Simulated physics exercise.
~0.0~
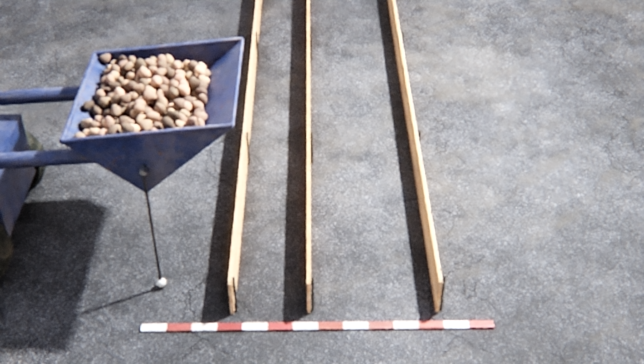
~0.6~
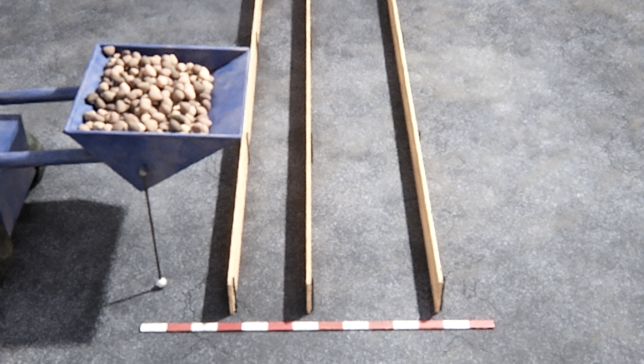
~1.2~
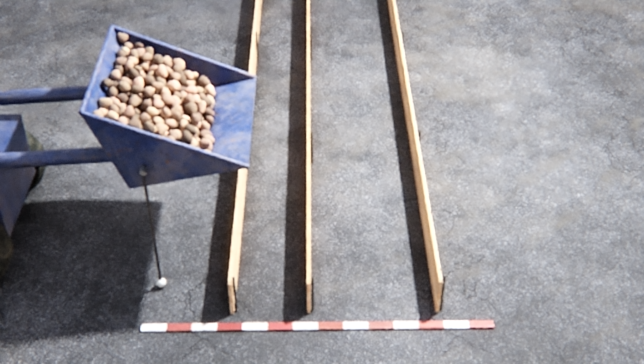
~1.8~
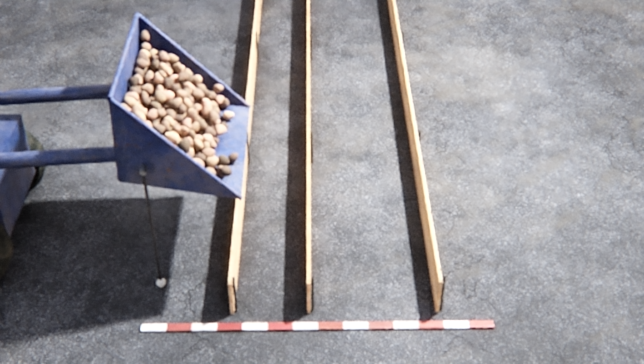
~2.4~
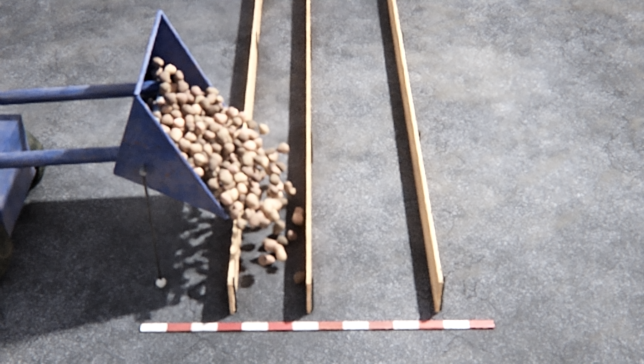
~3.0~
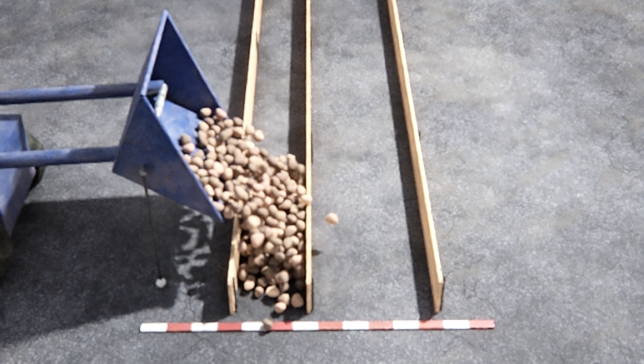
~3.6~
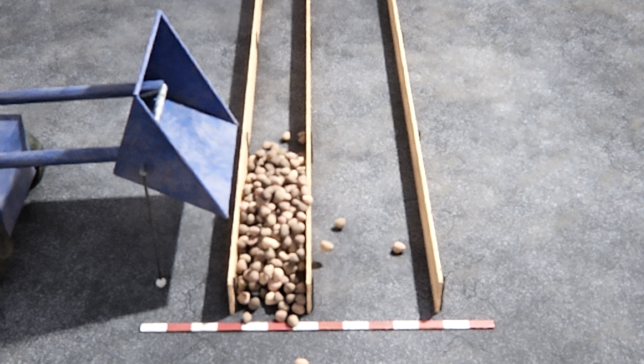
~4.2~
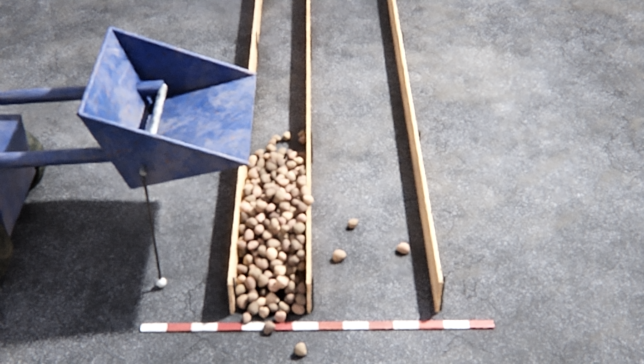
Blue loader bucket tipping a heap of brown stones between wooden planks, then tilting back empty as a few strays lie outside.
